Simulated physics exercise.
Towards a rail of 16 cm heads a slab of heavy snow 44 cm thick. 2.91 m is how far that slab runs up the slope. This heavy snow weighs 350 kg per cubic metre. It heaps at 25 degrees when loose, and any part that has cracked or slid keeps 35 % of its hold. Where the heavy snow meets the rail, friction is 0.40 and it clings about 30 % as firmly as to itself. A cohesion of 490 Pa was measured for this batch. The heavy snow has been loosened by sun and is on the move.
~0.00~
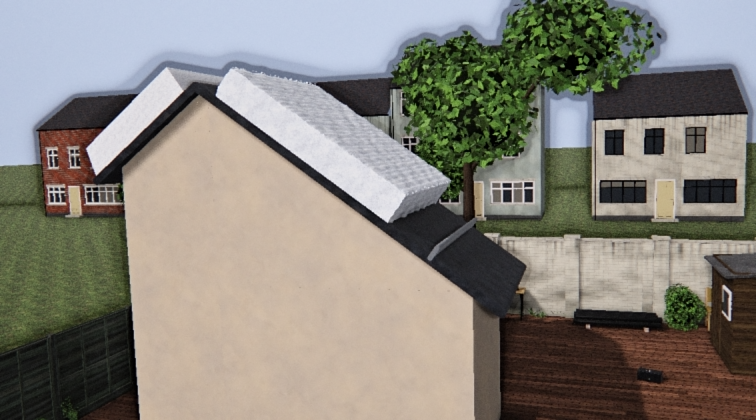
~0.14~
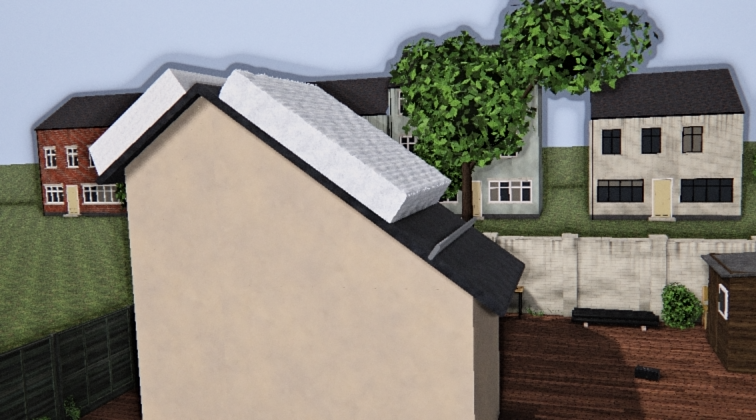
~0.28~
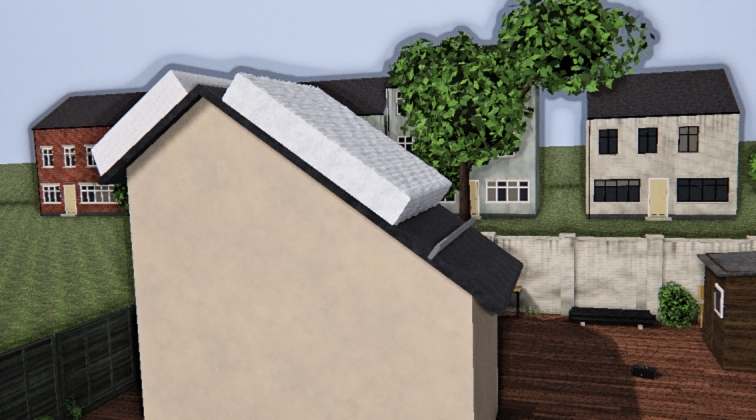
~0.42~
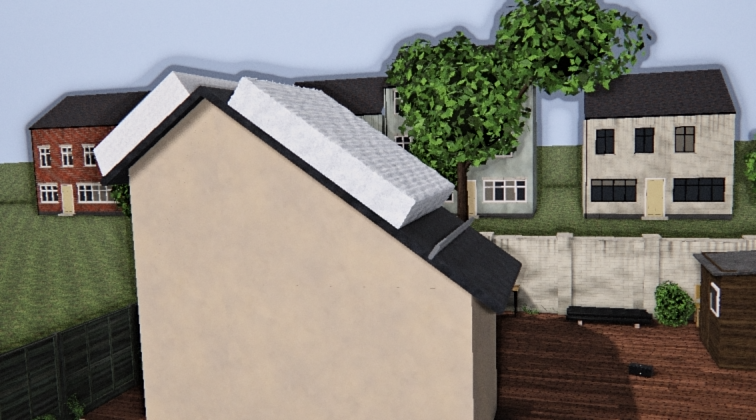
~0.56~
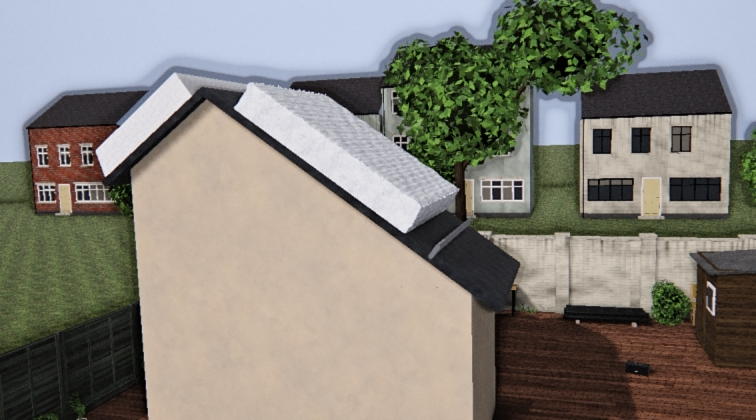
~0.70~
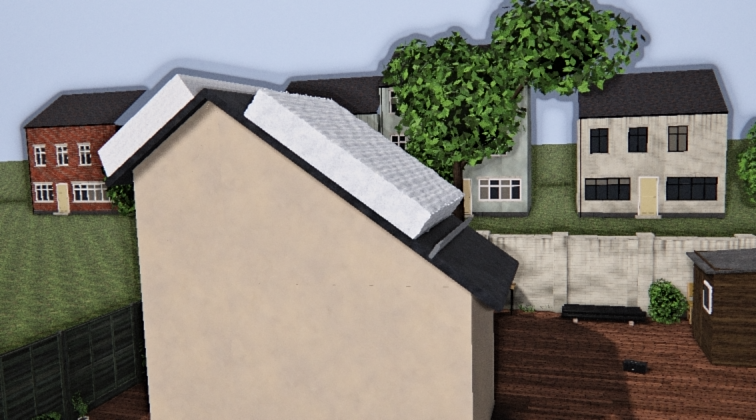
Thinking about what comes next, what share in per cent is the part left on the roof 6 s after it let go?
It should be roughly 45 %.
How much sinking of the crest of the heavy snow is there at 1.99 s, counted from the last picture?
The gap comes to around 0.9 metres.
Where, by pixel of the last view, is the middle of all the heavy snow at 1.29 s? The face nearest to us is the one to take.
(381, 195), roughly.
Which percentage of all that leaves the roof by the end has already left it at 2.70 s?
It comes to around 70 percent.
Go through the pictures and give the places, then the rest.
In the first frame, leading edge of the heavy snow at (404, 198).
In the second frame, leading edge of the heavy snow at (406, 199), its middle shifted 1.4 cm.
In the third frame, leading edge of the heavy snow at (409, 201), its middle shifted 5.6 cm.
In the fourth frame, leading edge of the heavy snow at (414, 205), its middle shifted 13 cm.
In the fifth frame, leading edge of the heavy snow at (421, 210), its middle shifted 23 cm.
In the sixth frame, leading edge of the heavy snow at (430, 216), its middle shifted 36 cm.
After 1.29 s, 100 % of the snow is on the roof.
After 1.99 s, 81 % of the snow is on the roof.
After 2.70 s, 61 % of the snow is on the roof.
After 3.40 s, 50 % of the snow is on the roof.
After 6.00 s, at the end, 45 % of the snow is on the roof.
